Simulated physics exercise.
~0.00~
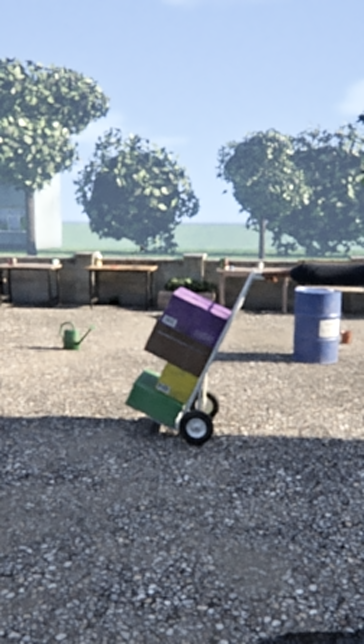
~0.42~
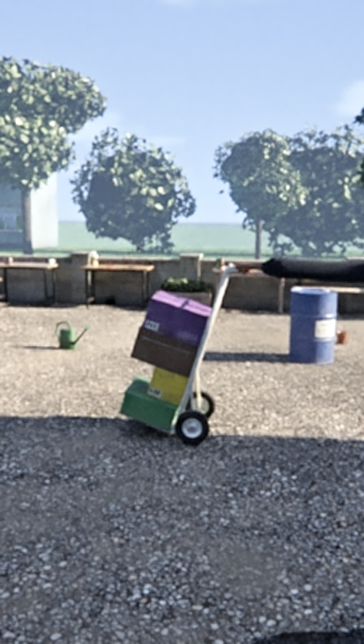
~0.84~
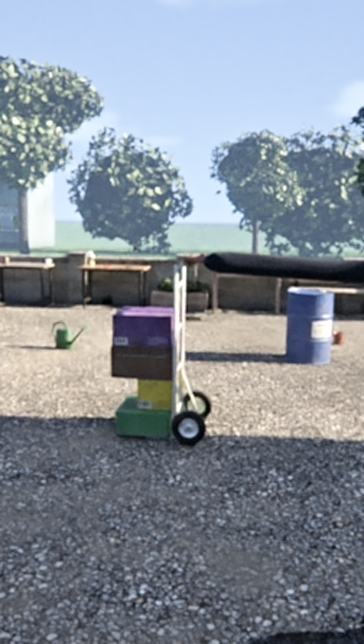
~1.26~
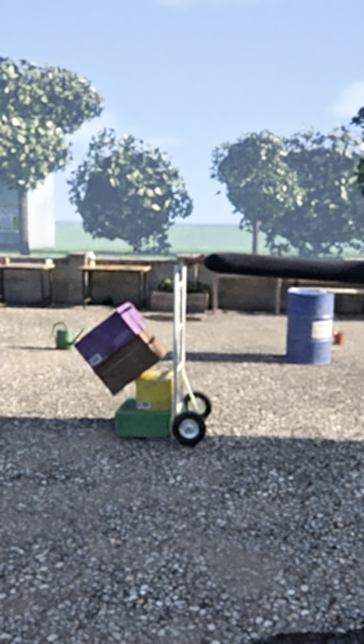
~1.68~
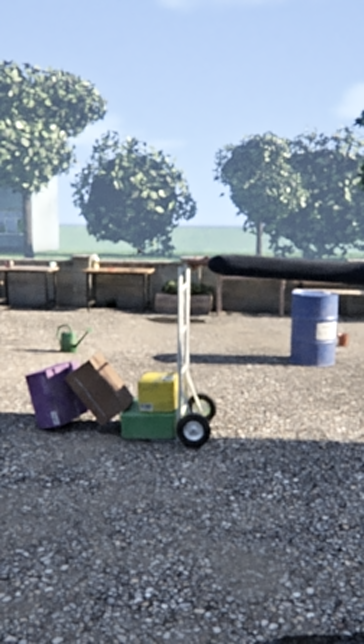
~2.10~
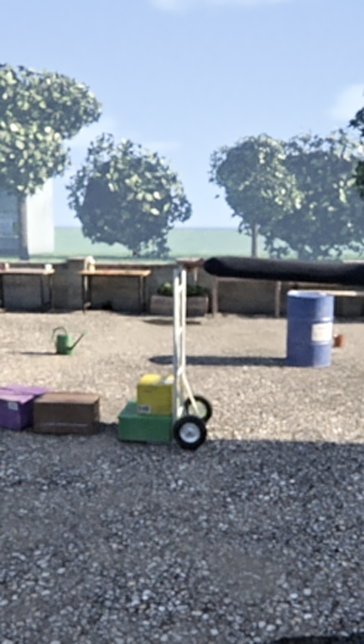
Gravel yard with a hand truck swinging upright, its purple and brown boxes toppling left to the ground, yellow and green staying.
